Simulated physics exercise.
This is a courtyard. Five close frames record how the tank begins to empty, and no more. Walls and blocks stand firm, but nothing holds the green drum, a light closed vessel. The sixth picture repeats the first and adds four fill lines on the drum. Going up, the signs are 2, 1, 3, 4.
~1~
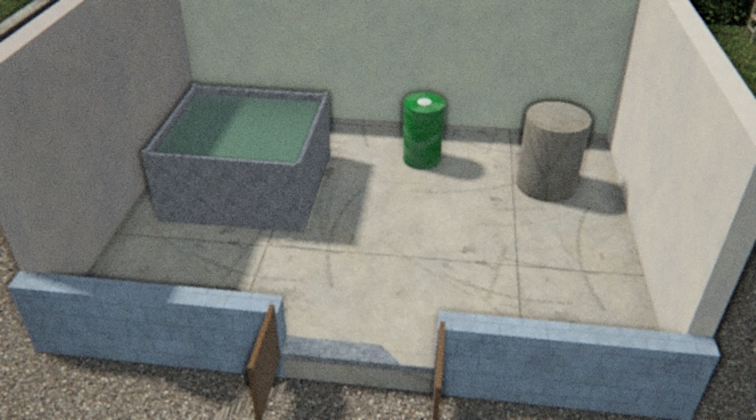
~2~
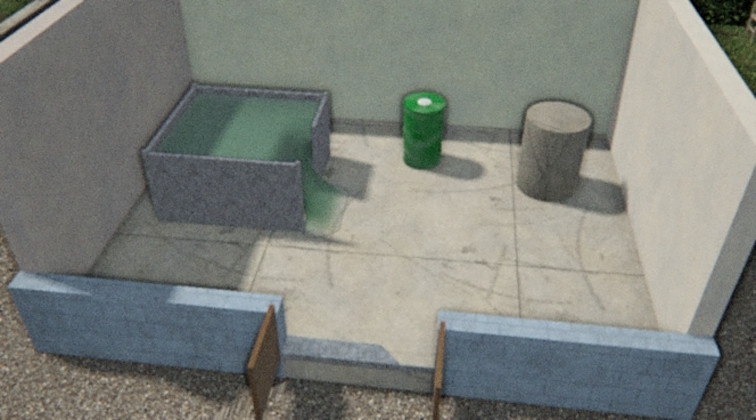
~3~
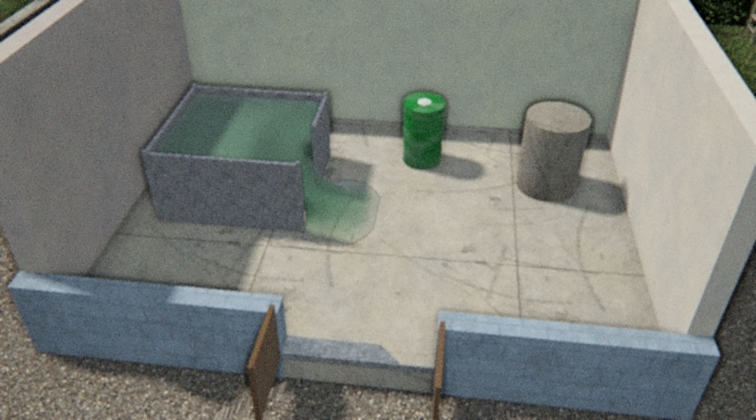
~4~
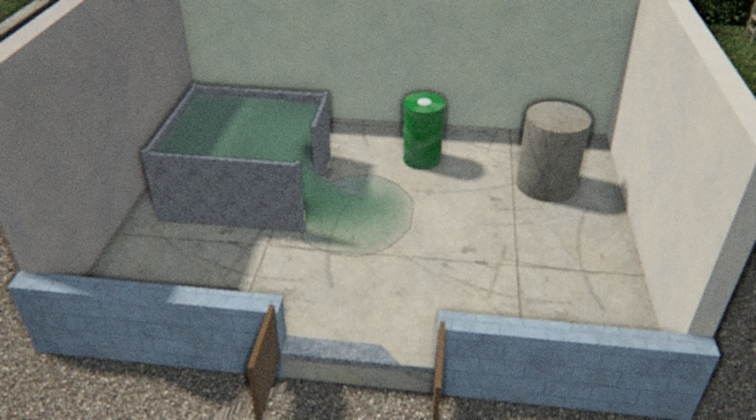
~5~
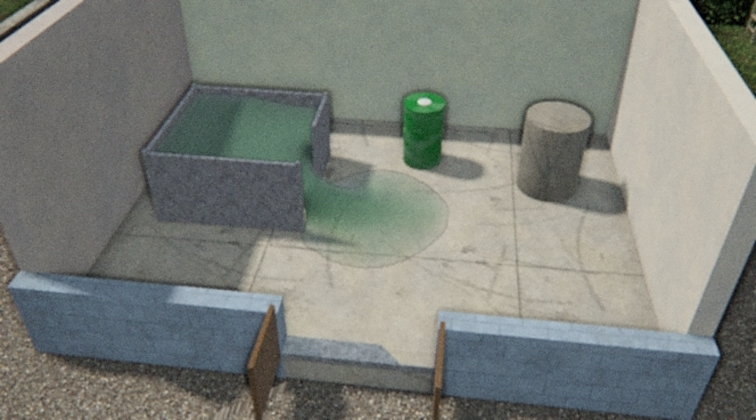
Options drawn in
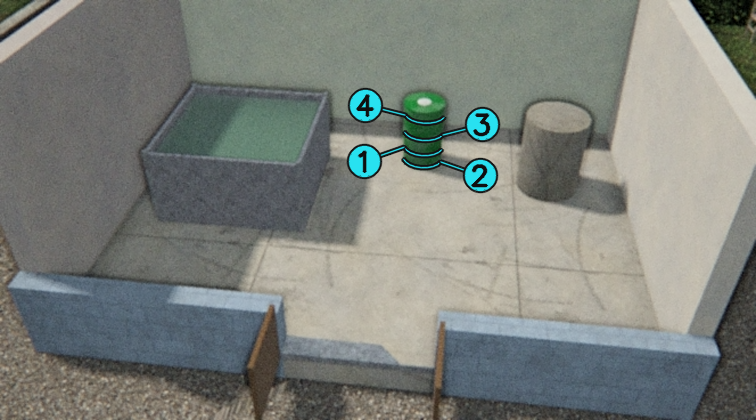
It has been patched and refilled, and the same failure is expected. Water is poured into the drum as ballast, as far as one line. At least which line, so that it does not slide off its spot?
Level 1 just does it.
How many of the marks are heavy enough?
Three.
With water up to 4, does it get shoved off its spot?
No.
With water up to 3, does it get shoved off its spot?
No, that is safe.
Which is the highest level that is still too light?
2 it is.
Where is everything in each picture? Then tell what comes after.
In the first picture, lid of the green drum at (425, 102); tank full, its middle at (242, 127); open gate at (360, 307).
In the second picture, 2 % of the ground under water, its edge towards the drum at (339, 192).
In the third picture, 4 % of the ground under water, its edge towards the drum at (370, 191).
In the fourth picture, 7 % of the ground under water, its edge towards the drum at (395, 187).
In the fifth picture, lid of the green drum at (425, 102); 10 % of the ground under water, its edge towards the drum at (410, 179).
In cyan, 1 at (421, 155); 2 at (421, 167); 3 at (422, 140); 4 at (423, 123); from the bottom up 2, 1, 3, 4.
If 1 is chosen, it does not move.
If 2 is chosen, it is pushed about twice its own width away.
If 3 is chosen, it does not move.
If 4 is chosen, it does not move.
